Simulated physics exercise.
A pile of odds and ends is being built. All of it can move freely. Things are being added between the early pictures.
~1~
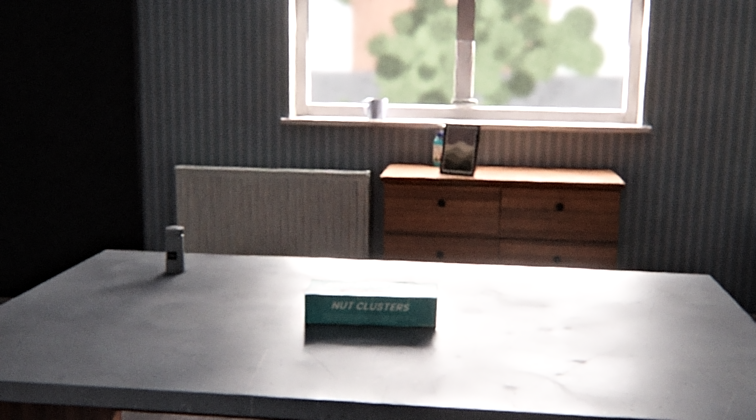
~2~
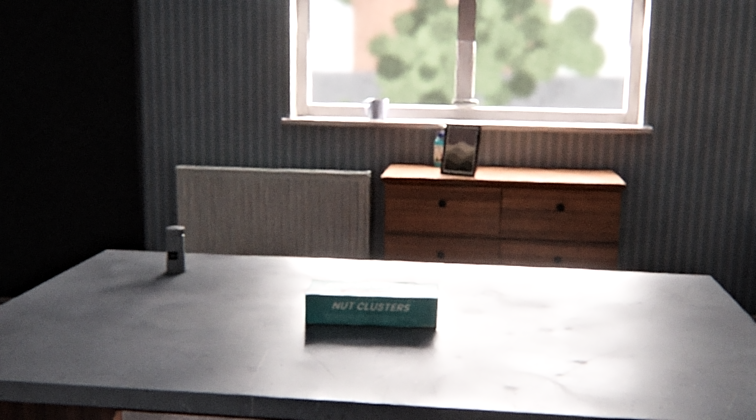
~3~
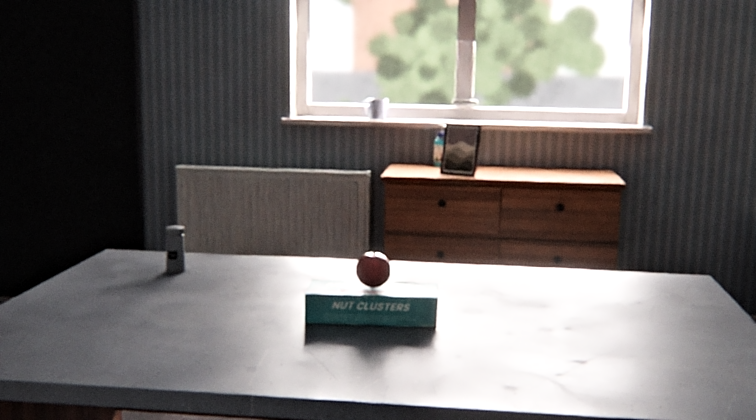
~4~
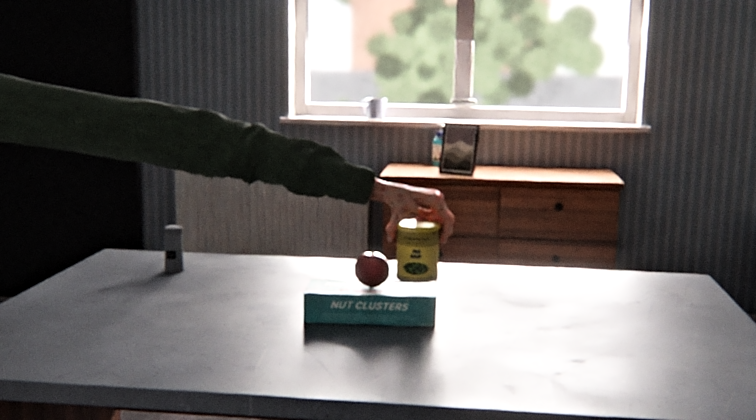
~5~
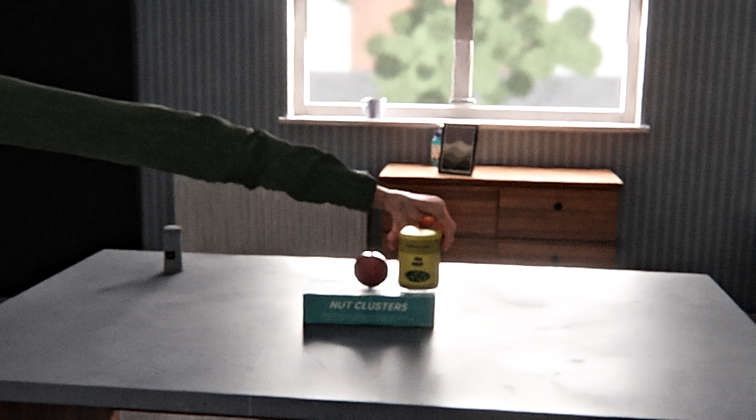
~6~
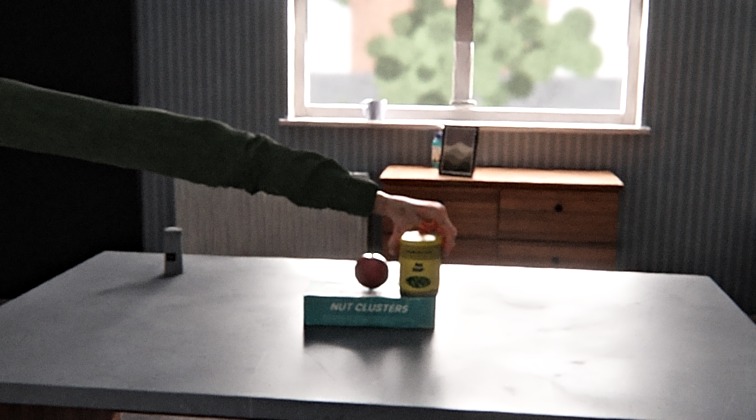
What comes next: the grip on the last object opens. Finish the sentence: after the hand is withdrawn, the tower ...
The tower stays upright.
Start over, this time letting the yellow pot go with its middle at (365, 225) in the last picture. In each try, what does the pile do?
Afterwards the pile tumbles over.
Then, 1.00 s on from there, no change.
Then, 2.00 s on from there, yellow pot resting near (420, 264).
In the end, all 4 unmoved. At the end, from the last picture's camera, yellow pot near (420, 264). The pile stays up.
